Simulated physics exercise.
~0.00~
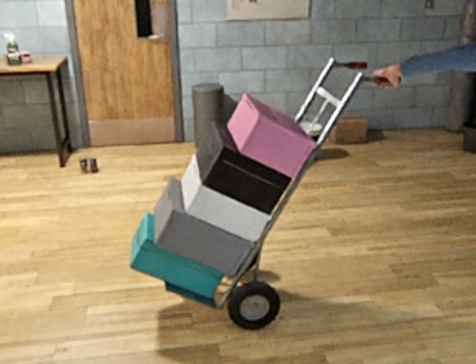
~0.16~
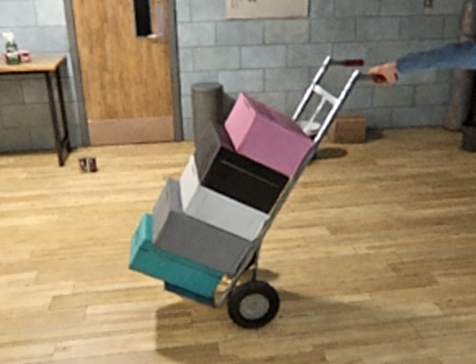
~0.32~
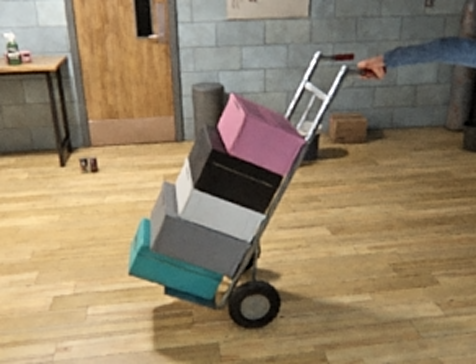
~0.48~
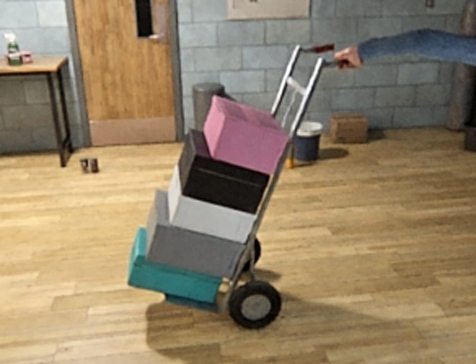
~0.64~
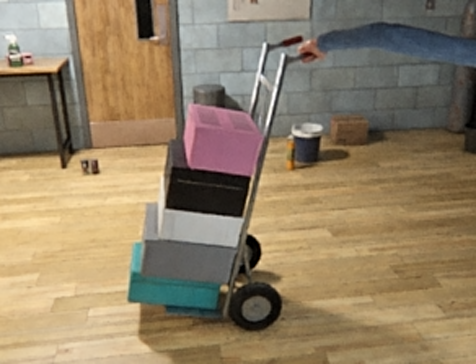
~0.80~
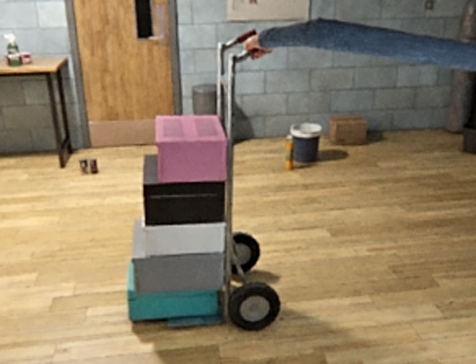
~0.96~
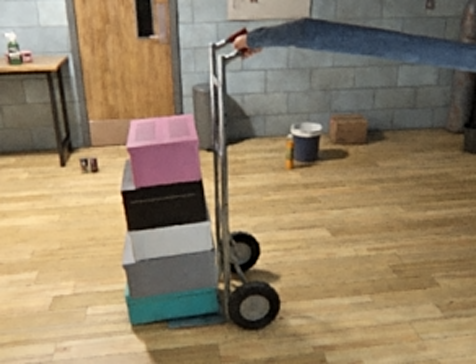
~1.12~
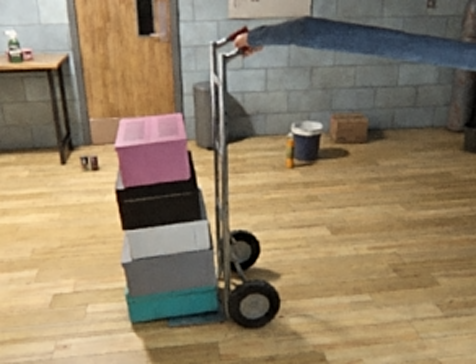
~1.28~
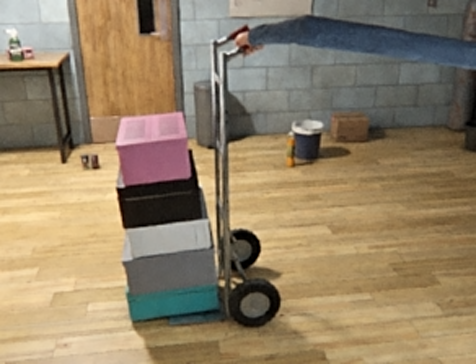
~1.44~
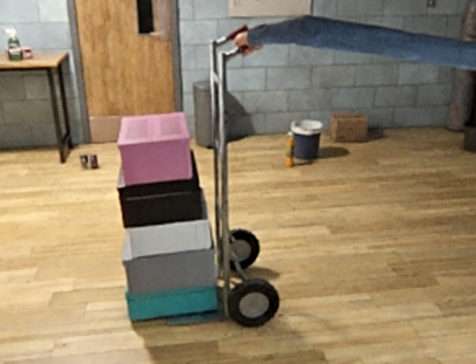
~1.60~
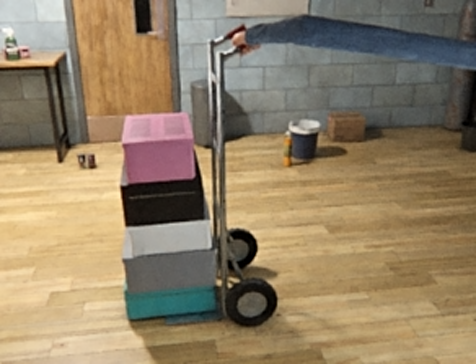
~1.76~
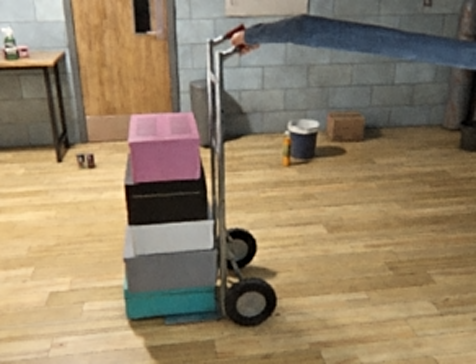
At the start, a hand at the right grips the handle of a sack truck tilted back on its wheels, carrying five stacked boxes, turquoise at the bottom, then grey, white, black and pink on top. The arm pushes the handle left, and the truck swings up, slowly and then faster. It stops abruptly once upright. The upper boxes tip and lean left, away from the frame, while the turquoise one sits flat on the floor end. They then settle back slightly to the right, and the stack ends standing on the upright truck, still held.
